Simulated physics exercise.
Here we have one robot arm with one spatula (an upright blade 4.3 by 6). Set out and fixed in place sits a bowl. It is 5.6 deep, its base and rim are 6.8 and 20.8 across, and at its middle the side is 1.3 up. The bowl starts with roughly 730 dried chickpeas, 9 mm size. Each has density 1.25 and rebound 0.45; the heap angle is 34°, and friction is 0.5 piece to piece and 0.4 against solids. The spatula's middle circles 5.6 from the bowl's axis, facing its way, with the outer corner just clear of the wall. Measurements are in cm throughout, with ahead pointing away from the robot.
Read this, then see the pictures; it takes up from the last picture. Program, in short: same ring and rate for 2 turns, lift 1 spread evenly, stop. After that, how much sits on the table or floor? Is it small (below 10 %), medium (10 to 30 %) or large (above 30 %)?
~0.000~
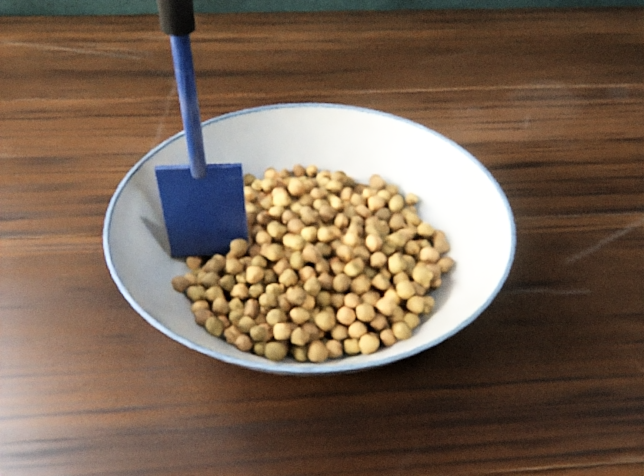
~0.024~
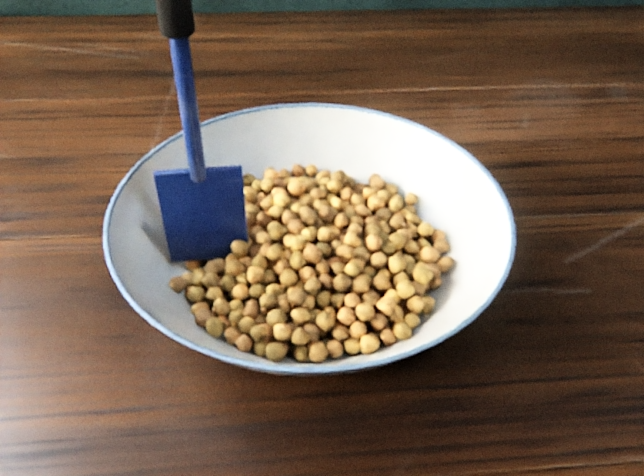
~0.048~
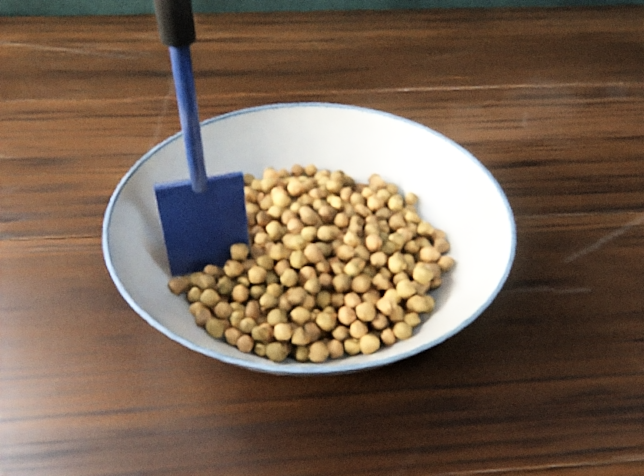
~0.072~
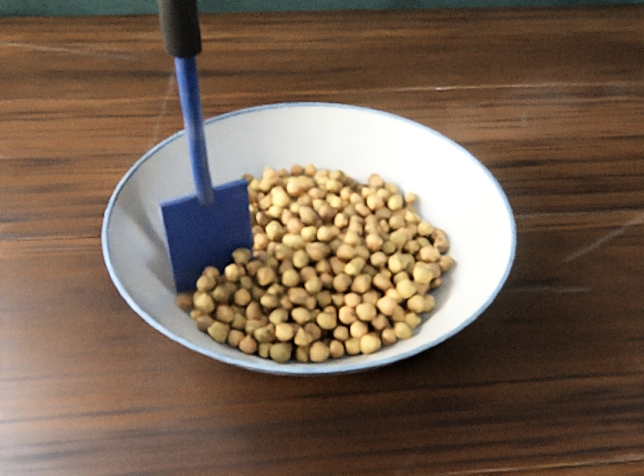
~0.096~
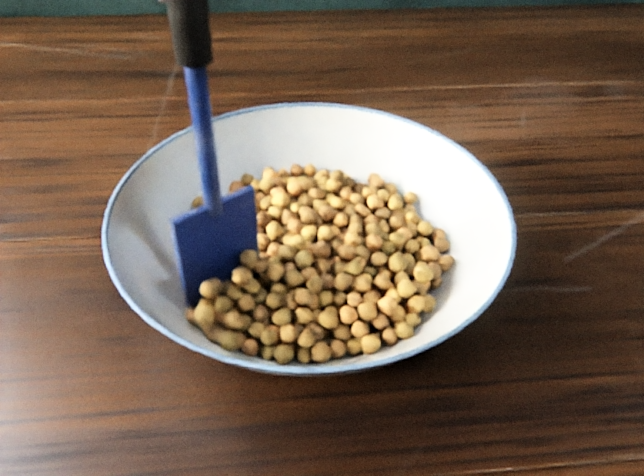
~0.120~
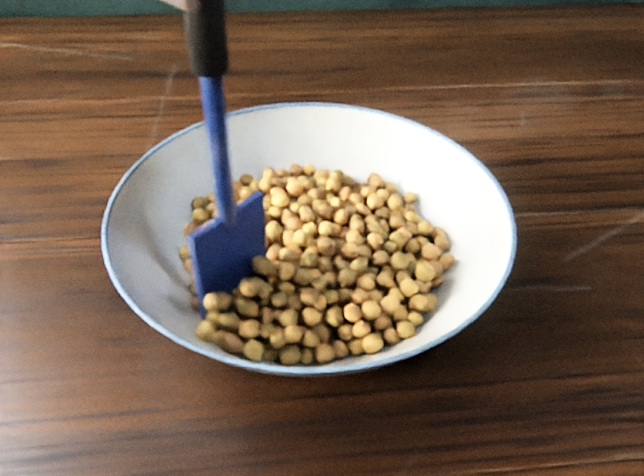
It is small.
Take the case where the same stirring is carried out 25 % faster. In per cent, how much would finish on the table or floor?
Estimate: Near 5 in a hundred.
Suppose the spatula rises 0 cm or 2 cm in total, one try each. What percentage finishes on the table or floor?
Estimates: 10 % and 0 %.
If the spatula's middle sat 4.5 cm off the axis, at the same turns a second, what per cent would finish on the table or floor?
It would be close to 0 per cent then.
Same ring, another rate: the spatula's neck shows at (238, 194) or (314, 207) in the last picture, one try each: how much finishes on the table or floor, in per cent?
Around 5 and 20 percent, in that order.
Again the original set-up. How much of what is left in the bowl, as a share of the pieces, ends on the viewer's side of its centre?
I'd say around 50 per cent.
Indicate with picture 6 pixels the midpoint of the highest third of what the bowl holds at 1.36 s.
The centre is close to (330, 223).
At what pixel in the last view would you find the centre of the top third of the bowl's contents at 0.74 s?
Near (237, 201).
After 0.74 s, 310° round, highest piece 7 above the table; 708 in the bowl, 17 on the table or floor, 3 in flight or on the tool.
After 1.36 s, 218° round, highest piece 6 above the table; 701 in the bowl, 27 on the table or floor.
After 1.87 s, 0° round, highest piece 5 above the table; 701 in the bowl, 27 on the table or floor.
After 2.57 s, 0° round, highest piece 5 above the table; 701 in the bowl, 27 on the table or floor.
In the end, 701 in the bowl, 27 on the table or floor. That is 4 % on the table or floor.
